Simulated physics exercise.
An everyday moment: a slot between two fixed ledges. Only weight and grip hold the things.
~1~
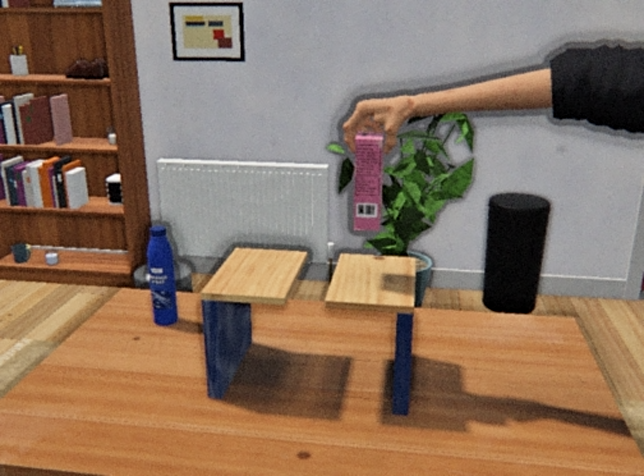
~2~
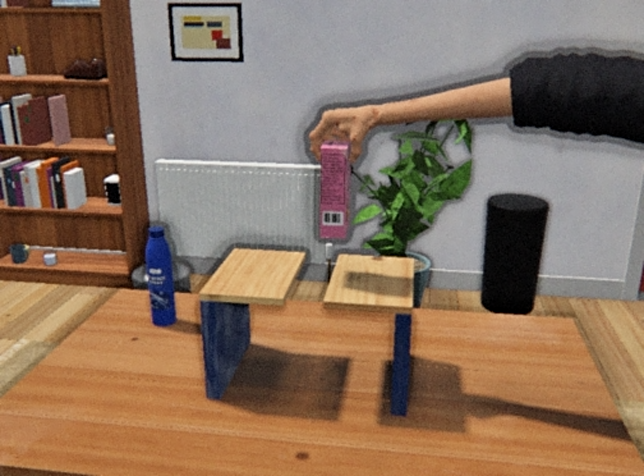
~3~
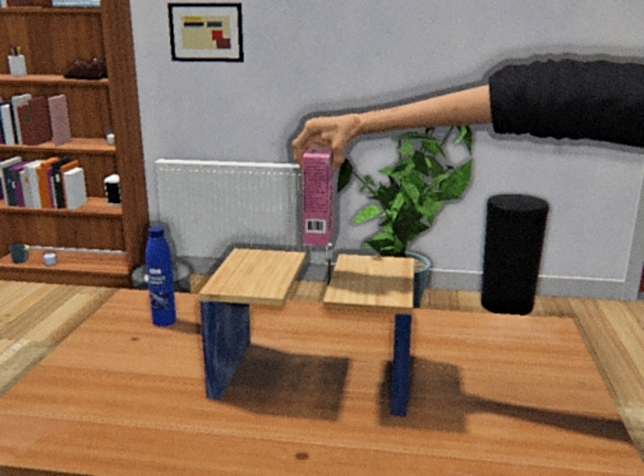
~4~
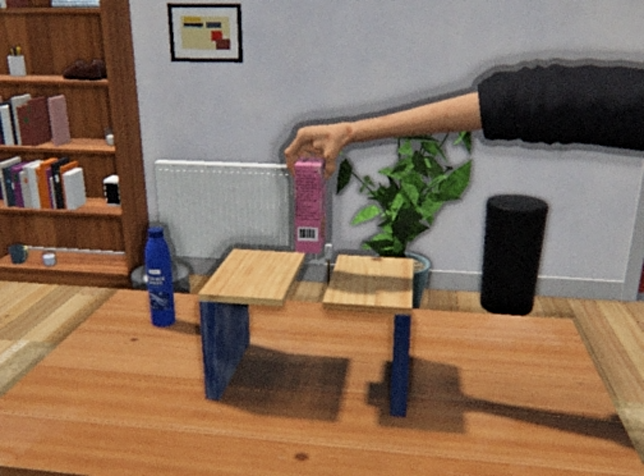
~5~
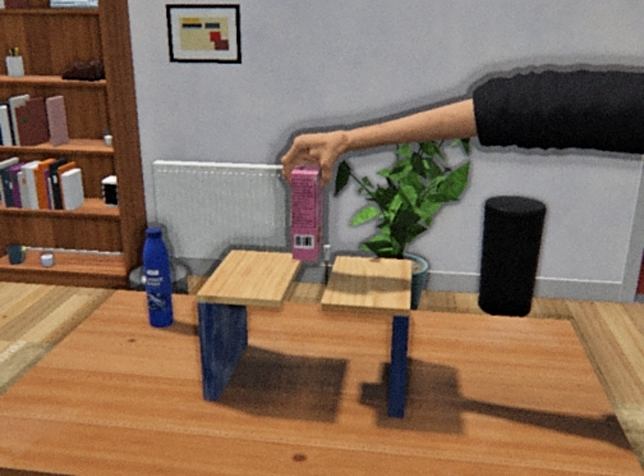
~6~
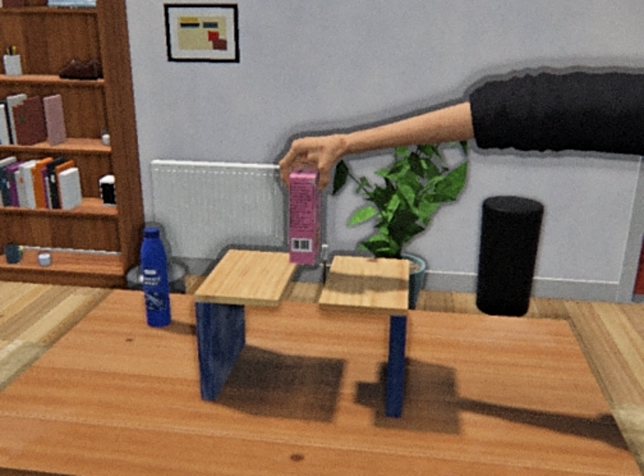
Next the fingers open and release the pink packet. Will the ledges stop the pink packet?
As it turns out, it drops through.
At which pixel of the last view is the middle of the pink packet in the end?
Near (305, 340).
Then, 0.30 s past the last view, pink packet displaced well along near (305, 308).
Then, 0.40 s past the last view, pink packet displaced well along near (305, 328).
Finally, moved from the start, pink packet; blue bottle still in place. Final places as the last picture's camera would see them, pink packet near (305, 340). The packet goes down the gap.
